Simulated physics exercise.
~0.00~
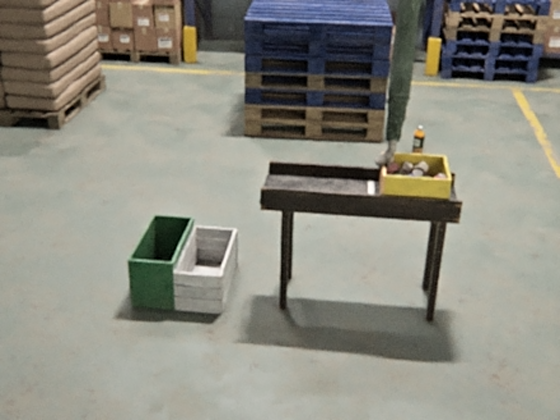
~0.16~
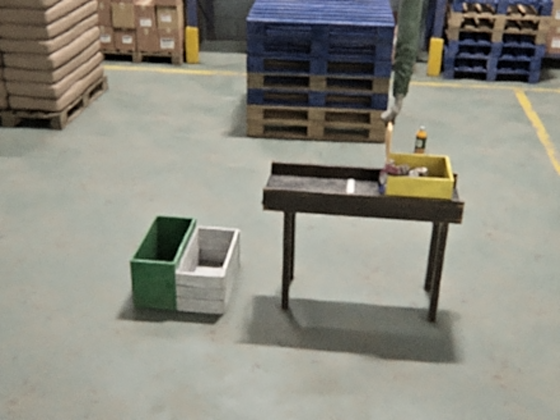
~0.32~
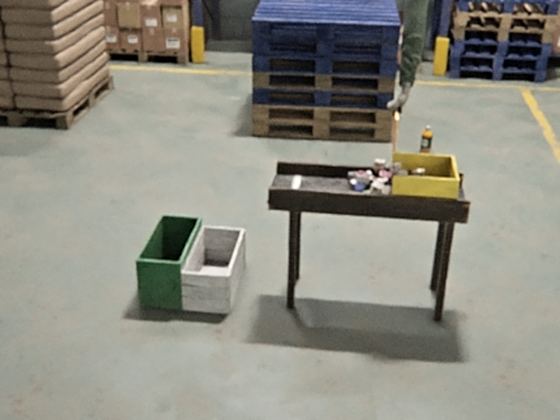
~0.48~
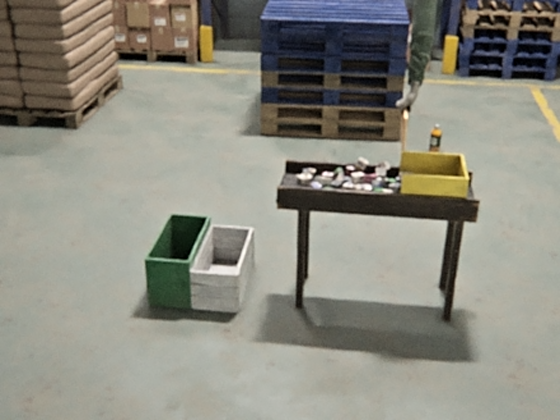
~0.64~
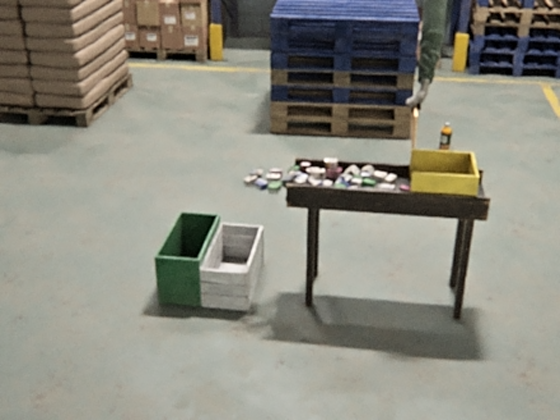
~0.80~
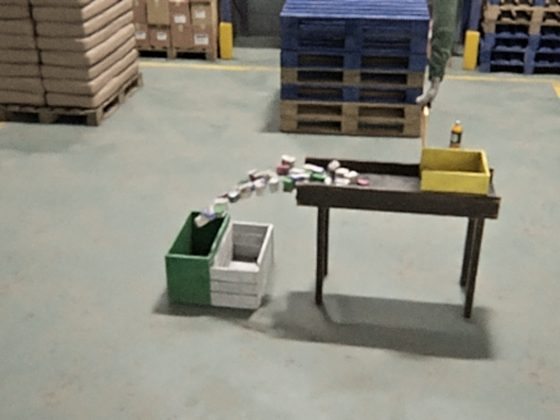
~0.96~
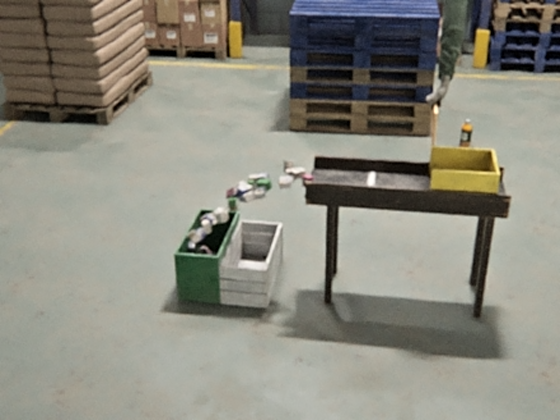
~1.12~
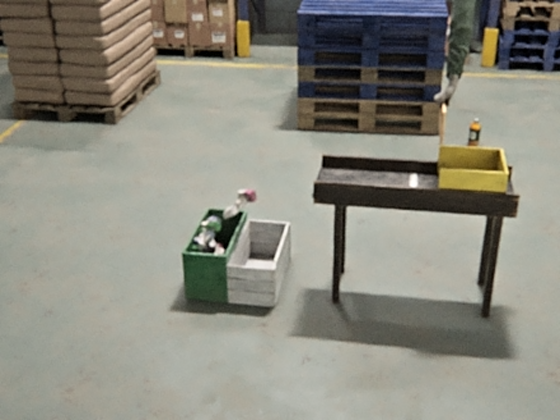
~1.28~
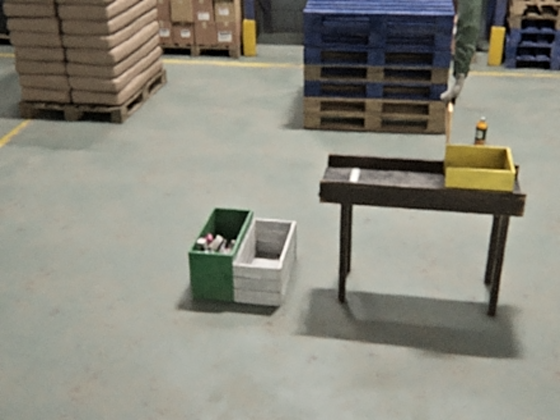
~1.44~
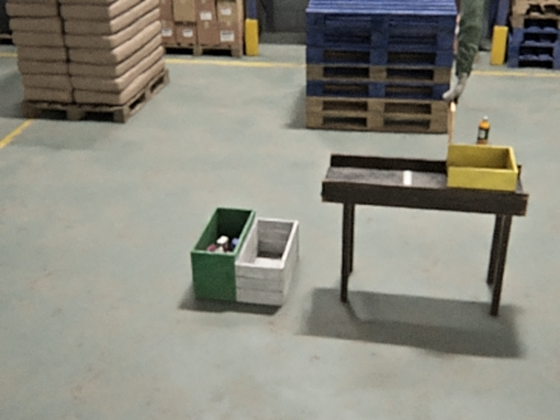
A hand lifts a gate, and small cartons ride the belt left into the green box.
